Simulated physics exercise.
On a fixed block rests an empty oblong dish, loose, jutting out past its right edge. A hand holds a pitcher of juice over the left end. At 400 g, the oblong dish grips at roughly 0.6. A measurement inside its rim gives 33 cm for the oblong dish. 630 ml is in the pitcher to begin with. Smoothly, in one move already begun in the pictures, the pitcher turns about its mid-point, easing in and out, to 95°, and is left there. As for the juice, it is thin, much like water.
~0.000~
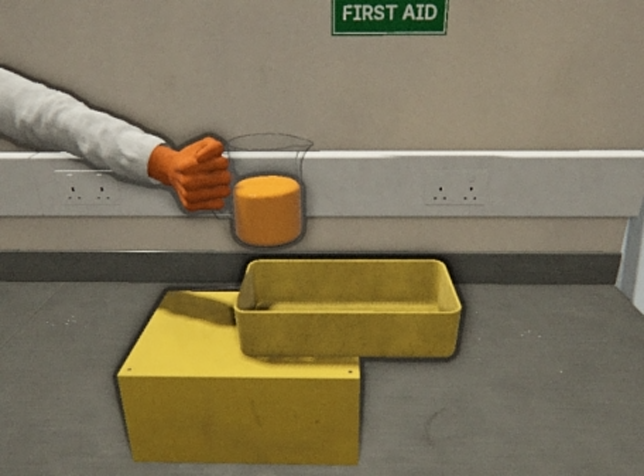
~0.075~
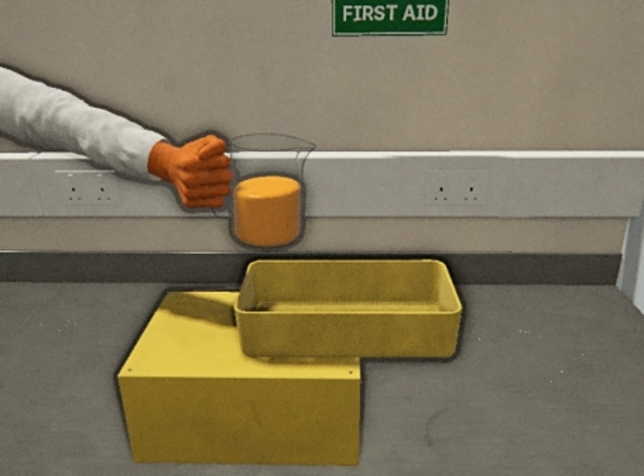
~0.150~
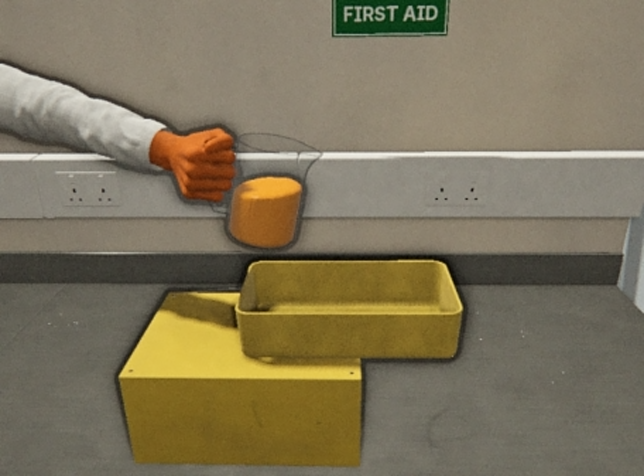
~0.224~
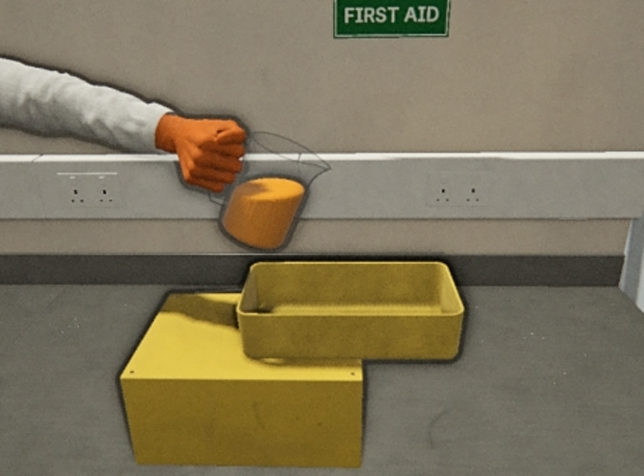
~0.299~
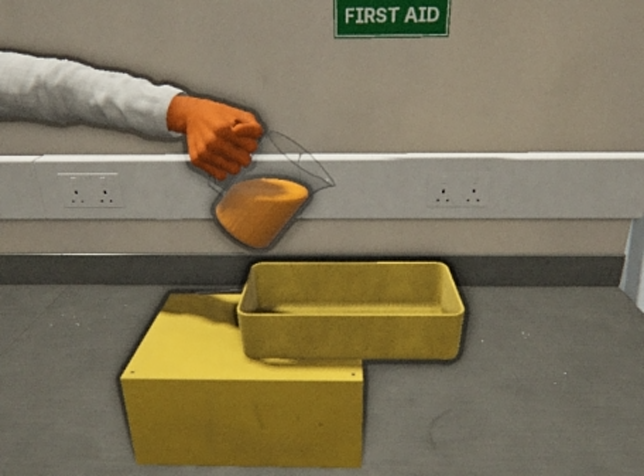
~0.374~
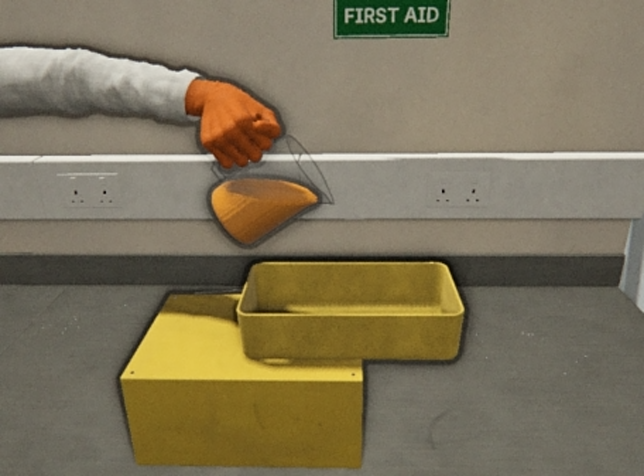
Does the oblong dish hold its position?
No, it tips off.
After 0.62 s the tilt is 93° and 75 per cent is still to pour; the oblong dish lies level with 4 per cent in it.
After 0.79 s the tilt is 95° and 37 per cent is still to pour; the oblong dish leans 3° with 40 per cent in it.
After 0.98 s the tilt is 95° and 17 per cent is still to pour; the oblong dish leans 41° with 60 per cent in it.
After 1.18 s the tilt is 95° and 8 per cent is still to pour; the oblong dish leans 81° with 25 per cent in it.
In the end the oblong dish leans 66° with 0 per cent in it.
